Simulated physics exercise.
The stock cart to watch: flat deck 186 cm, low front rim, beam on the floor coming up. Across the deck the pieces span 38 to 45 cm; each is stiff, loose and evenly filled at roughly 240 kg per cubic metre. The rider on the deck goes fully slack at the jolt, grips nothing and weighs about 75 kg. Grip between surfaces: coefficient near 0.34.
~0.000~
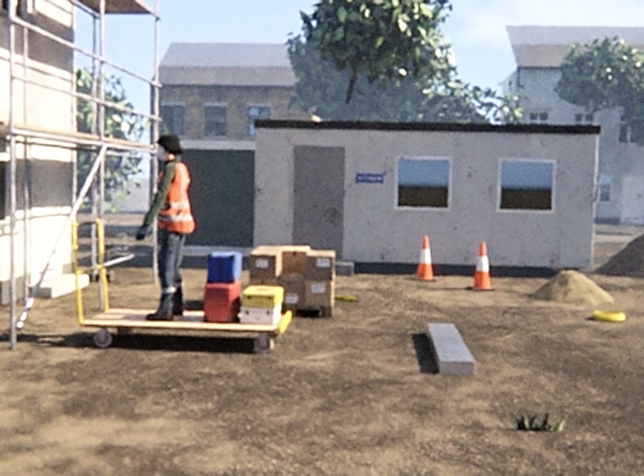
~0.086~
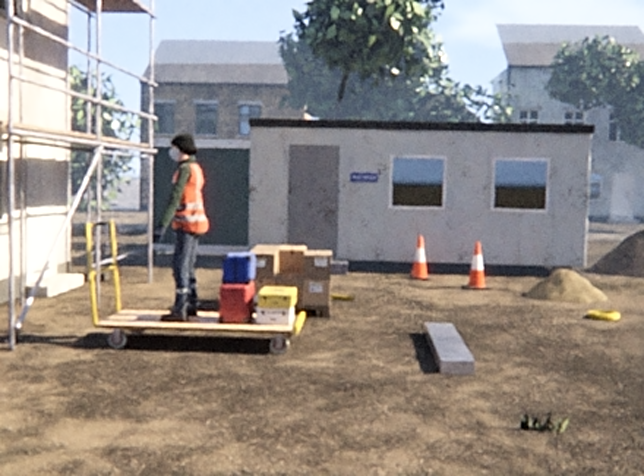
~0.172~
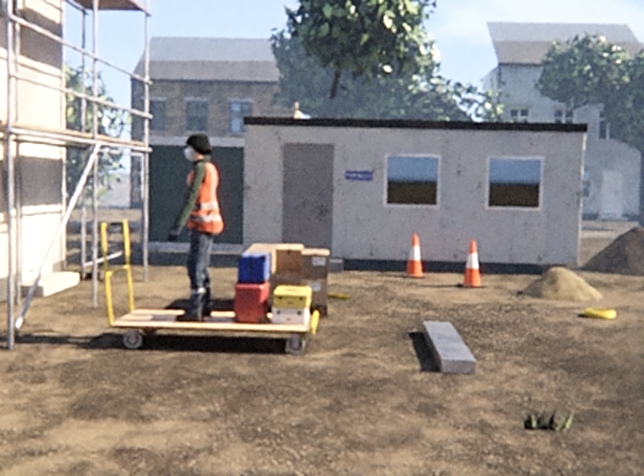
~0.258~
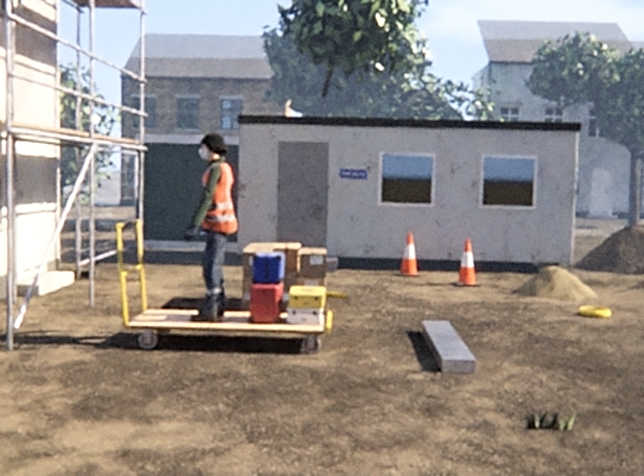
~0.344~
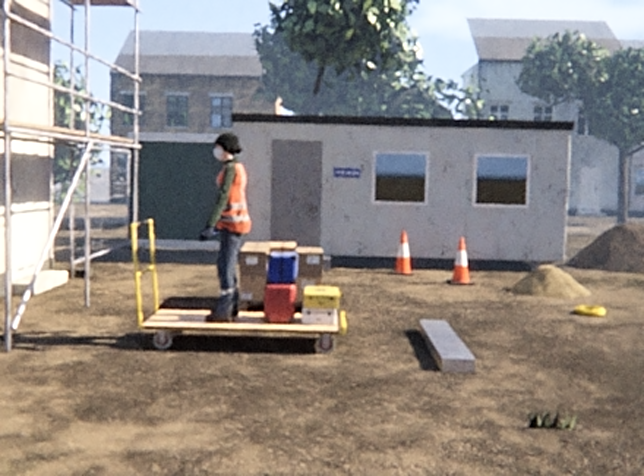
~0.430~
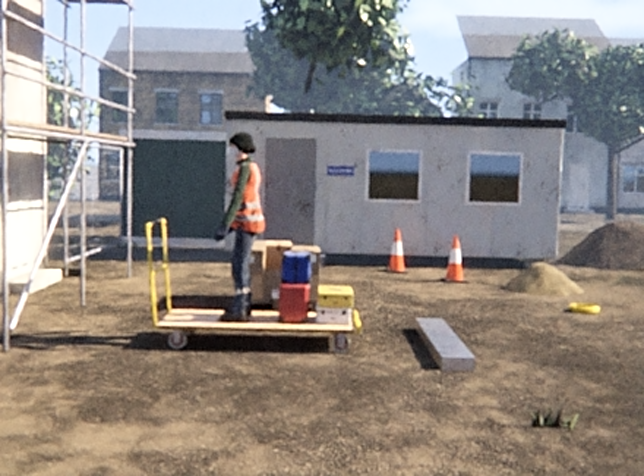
A flat cart carrying a standing person in an orange vest and dark hat, with red, blue and yellow containers in front of them, rolls steadily rightward across bare dirt. It moves away from the scaffolding, passes in front of stacked cardboard boxes and draws closer to a grey beam on the ground.
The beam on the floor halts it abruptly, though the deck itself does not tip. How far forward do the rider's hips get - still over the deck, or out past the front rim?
They get out past the front rim.
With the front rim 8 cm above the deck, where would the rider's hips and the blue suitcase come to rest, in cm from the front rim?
You'd find the hips 10 cm beyond the rim and the blue item 110 cm beyond.
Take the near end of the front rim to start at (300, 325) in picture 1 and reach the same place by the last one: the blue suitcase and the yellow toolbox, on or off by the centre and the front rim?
Result: Blue gone, yellow gone.
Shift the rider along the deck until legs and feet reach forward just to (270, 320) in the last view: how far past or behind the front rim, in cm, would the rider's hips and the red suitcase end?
In that case the hips land 60 cm beyond the rim and the red one 60 cm behind.
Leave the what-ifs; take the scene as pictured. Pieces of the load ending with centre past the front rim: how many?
2.
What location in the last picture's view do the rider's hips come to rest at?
About (456, 324).
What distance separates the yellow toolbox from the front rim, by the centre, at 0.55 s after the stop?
Roughly 40 cm beyond the front rim.
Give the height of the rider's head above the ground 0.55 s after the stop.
Height: Approx. 100 cm above ground.
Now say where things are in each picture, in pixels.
In the first frame, hips (175, 222), blue suitcase (224, 267), rim corner (280, 330); 0 cm covered, 151 to go.
In the second frame, hips (190, 222), blue suitcase (239, 268), rim corner (296, 330); 15 cm covered, 136 to go.
In the third frame, hips (204, 222), blue suitcase (254, 268), rim corner (312, 330); 30 cm covered, 122 to go.
In the fourth frame, hips (219, 222), blue suitcase (269, 268), rim corner (329, 330); 45 cm covered, 107 to go.
In the fifth frame, hips (233, 222), blue suitcase (283, 268), rim corner (344, 330); 59 cm covered, 92 to go.
In the sixth frame, hips (247, 222), blue suitcase (297, 267), rim corner (359, 330); 74 cm covered, 77 to go. Speed about 1.7 m/s.
After 0.88 s the deck stops.
After 1.43 s the rider's hips are 20 cm behind the rim, near (418, 287) in the last picture's view.
After 1.88 s the rider's hips are 1 cm behind the rim, near (438, 295) in the last picture's view.
At rest, 3.9 s, past the rim, blue suitcase, yellow toolbox and the rider's hips; behind it, white toolbox and red suitcase.
